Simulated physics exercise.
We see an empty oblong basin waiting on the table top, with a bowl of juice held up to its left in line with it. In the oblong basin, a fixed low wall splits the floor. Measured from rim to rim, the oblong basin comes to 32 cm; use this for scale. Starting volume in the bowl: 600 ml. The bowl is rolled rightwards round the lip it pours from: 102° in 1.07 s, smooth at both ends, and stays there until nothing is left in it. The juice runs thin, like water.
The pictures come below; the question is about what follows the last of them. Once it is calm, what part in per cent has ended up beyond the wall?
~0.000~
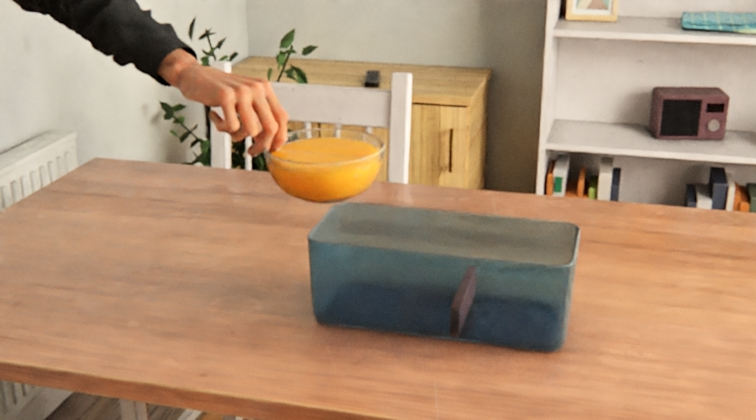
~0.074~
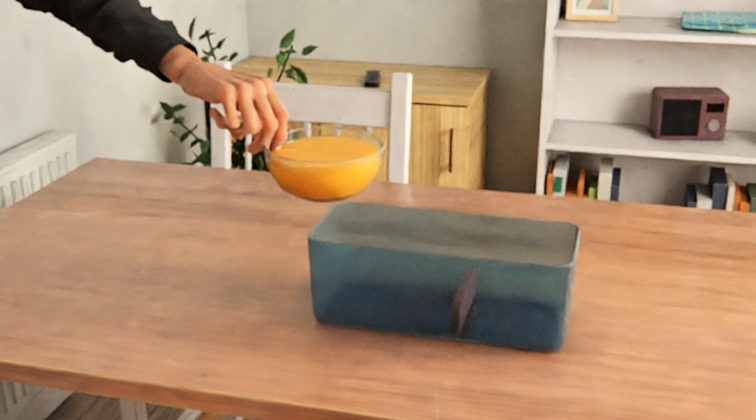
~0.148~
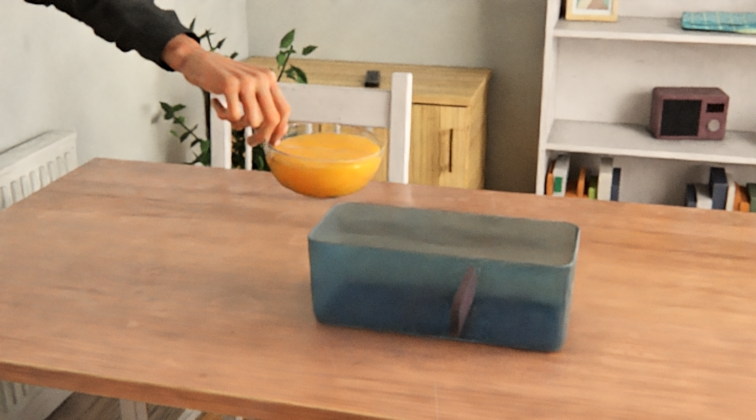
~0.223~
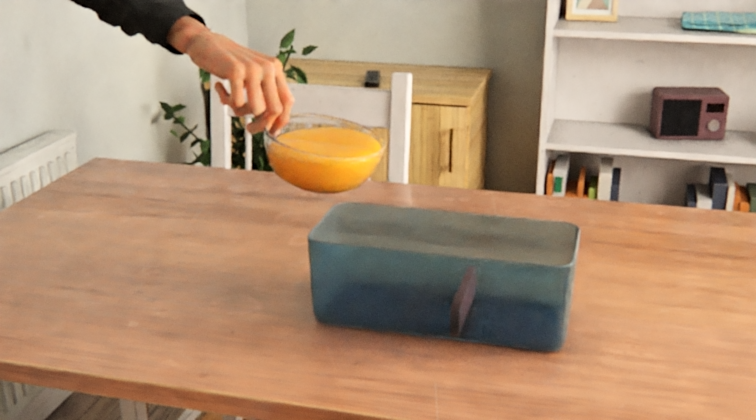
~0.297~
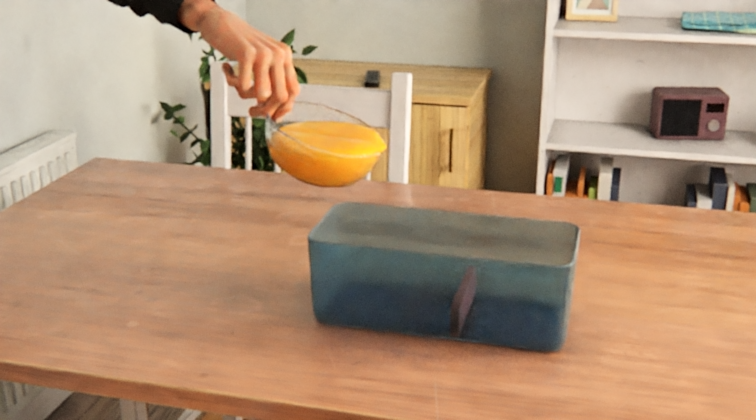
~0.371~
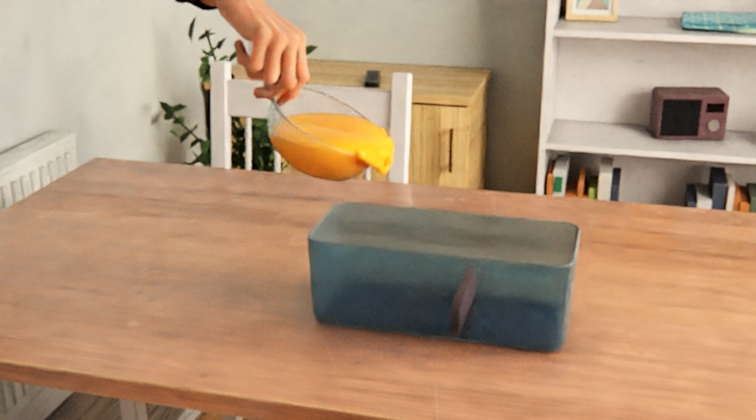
About 45 per cent ends up there.
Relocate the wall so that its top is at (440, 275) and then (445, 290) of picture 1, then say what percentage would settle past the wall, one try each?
80 % and 70 %.
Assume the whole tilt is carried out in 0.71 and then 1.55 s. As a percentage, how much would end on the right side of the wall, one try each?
Roughly 50 per cent the first time and 25 per cent the second.
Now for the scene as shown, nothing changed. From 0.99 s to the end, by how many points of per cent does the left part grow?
I'd say near 5 percent.
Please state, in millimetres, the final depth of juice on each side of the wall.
The left ends up at roughly 14 mm, with the right at roughly 18 mm.
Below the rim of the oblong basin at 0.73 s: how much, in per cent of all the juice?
Near 38 in a hundred.
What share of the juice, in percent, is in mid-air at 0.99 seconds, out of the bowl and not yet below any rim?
Near 5 percent.
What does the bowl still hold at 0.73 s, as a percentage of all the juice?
Near 20 in a hundred.
After 0.73 s the tilt is 79° and 20 per cent is still to pour, 29 is left of the wall and 10 right of it.
After 0.99 s the tilt is 101° and 0 per cent is still to pour, 49 is left of the wall and 45 right of it.
After 1.27 s the tilt is 102° and 0 per cent is still to pour, 54 is left of the wall and 45 right of it.
After 1.57 s the tilt is 102° and 0 per cent is still to pour, 54 is left of the wall and 45 right of it.
In the end 54 per cent lies left of the wall, 45 right of it and 1 outside.
